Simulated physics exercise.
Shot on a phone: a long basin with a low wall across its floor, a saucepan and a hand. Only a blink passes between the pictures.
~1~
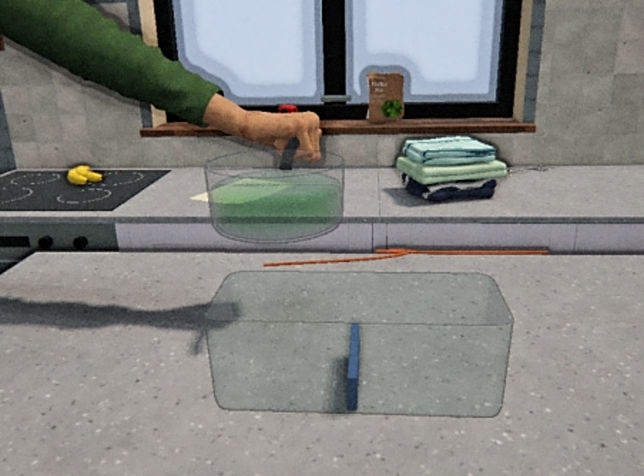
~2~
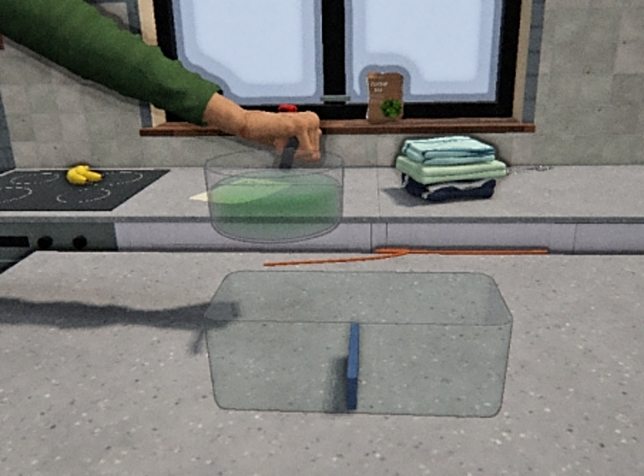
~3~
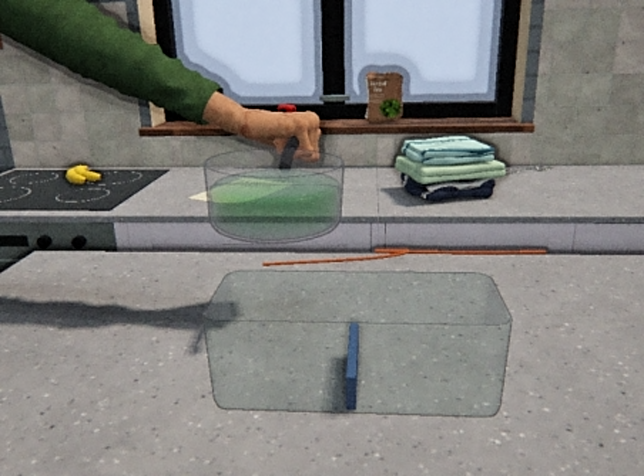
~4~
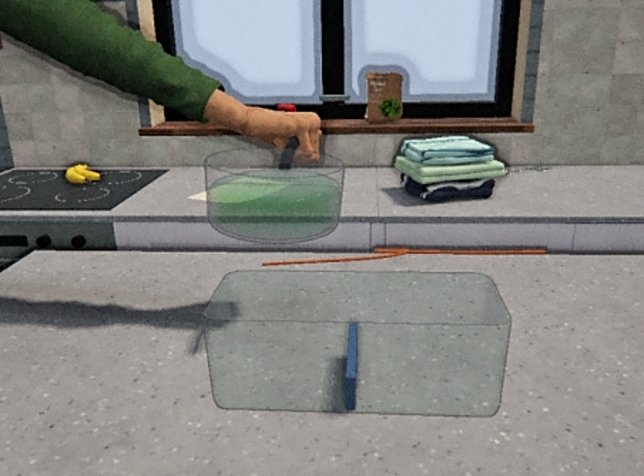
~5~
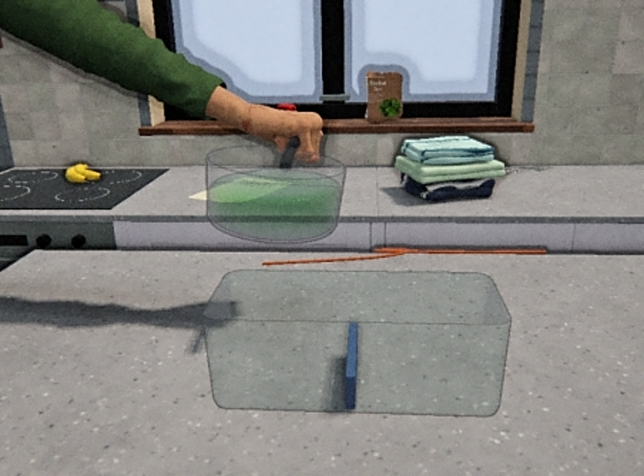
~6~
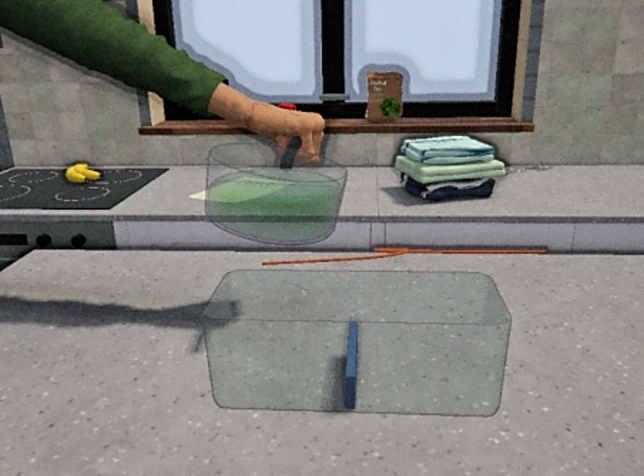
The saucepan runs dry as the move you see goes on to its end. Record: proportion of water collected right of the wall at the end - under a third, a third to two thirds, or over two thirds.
The share right of the wall is going to go past two thirds.
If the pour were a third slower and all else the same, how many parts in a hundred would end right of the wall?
About 85 in a hundred.
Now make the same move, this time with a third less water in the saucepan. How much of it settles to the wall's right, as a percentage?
Close to 80 per cent.
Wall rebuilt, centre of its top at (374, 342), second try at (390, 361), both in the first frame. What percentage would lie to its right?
That'd be about 60 percent for the first and about 45 percent for the other.
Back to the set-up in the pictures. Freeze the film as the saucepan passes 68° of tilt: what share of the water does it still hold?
60 per cent, roughly.
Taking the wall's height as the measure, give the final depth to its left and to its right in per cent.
Once it settles, the left reaches around 10 and the right around 70.
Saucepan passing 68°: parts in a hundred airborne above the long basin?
It's close to 35 percent.
A moment on, the saucepan is tipped part way and 61 per cent is still to pour, 0 is left of the wall and 6 right of it.
Next, the saucepan is tipped on its side and 14 per cent is still to pour, 6 is left of the wall and 70 right of it.
Then the saucepan is tipped on its side and 2 per cent is still to pour, 14 is left of the wall and 82 right of it.
Later the saucepan is tipped on its side and 0 per cent is still to pour, 16 is left of the wall and 83 right of it.
Finally, 16 per cent lies left of the wall, 83 right of it and 1 outside.
